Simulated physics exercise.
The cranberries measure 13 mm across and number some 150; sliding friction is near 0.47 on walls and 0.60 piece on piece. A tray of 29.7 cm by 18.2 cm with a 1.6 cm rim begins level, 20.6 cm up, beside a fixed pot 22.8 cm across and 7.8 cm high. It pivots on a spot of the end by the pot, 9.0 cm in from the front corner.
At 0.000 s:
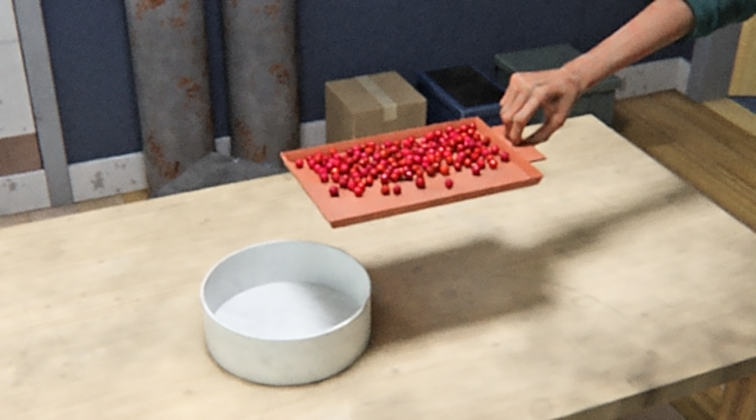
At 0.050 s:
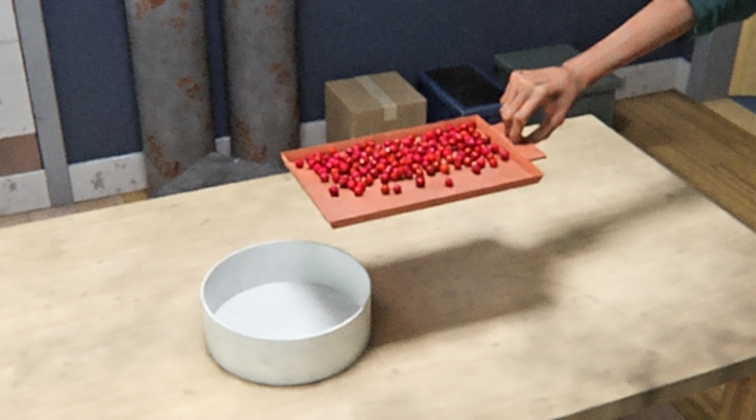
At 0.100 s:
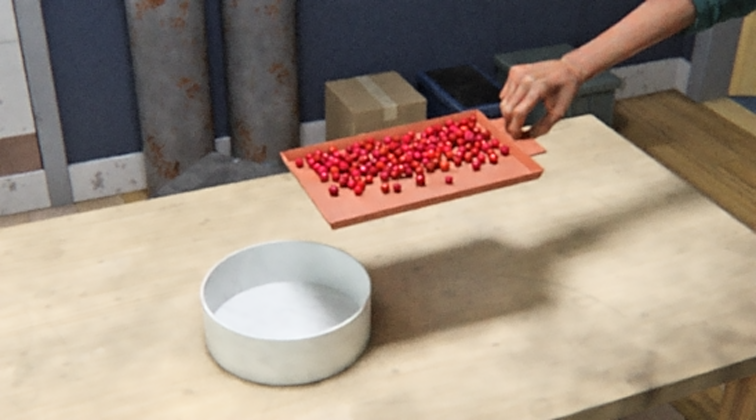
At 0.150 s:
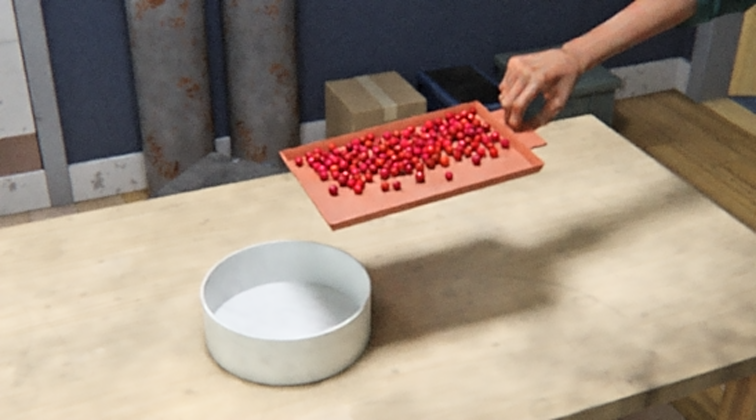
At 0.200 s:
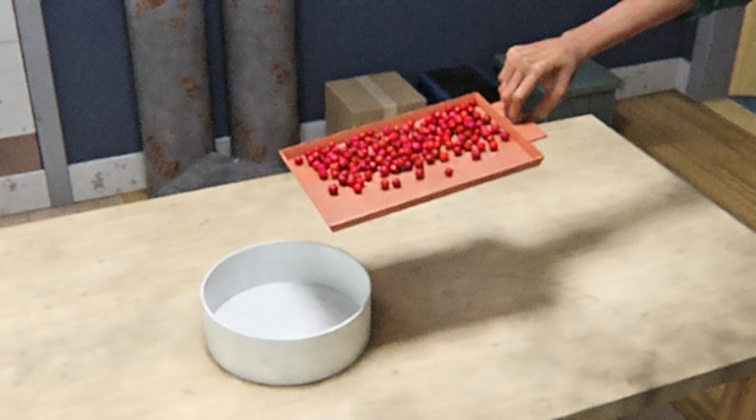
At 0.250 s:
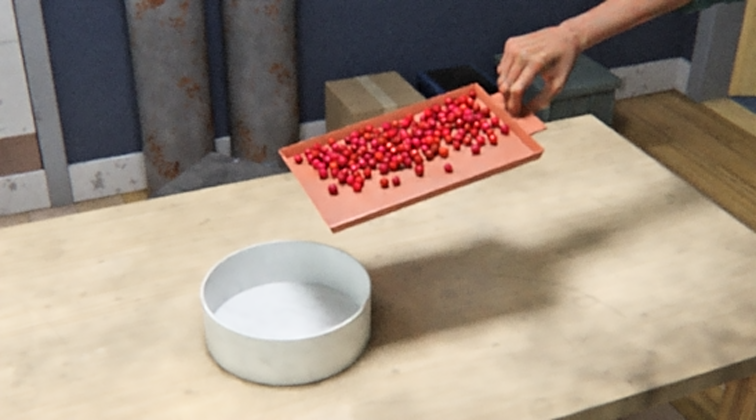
A salmon-red tray of small red berries, gripped at its right end by a hand reaching in from the upper right, hangs above a pale wooden table seen from a raised, still viewpoint in a room with a dark blue wall. A round white pot sits at left, with boxes and rusty pipes behind. The hand raises the tray's right end slightly, slanting it down leftward.
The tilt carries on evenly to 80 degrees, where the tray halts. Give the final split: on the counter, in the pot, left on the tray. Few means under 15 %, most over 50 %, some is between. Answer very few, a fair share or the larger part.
Counter: Very few, pot: The larger part, tray: Very few.
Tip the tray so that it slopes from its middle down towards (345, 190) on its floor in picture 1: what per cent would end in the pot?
About 90 per cent.
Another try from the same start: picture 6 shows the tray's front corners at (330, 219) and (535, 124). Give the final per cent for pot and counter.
Pot 80, counter 5.
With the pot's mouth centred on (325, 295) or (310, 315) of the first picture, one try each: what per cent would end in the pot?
About 95 and 95 per cent.
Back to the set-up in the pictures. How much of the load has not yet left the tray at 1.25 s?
Roughly 90 per cent.
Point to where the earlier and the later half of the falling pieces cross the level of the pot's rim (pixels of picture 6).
At about (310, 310), then at (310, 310).
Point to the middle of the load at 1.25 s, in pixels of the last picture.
At about (335, 179).
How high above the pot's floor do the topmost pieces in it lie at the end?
Roughly 3.0 cm.
Then, at 0.85 s, tilt 43 degrees; the tray holds 100 %, the pot 0 %.
After 1.25 s, tilt 65 degrees; the tray holds 90 %, the pot 5 %.
After 1.73 s, tilt 80 degrees; the tray holds 55 %, the pot 20 %.
By 3.1 s all is still; counter 10 %, pot 90 %, tray 0 %.
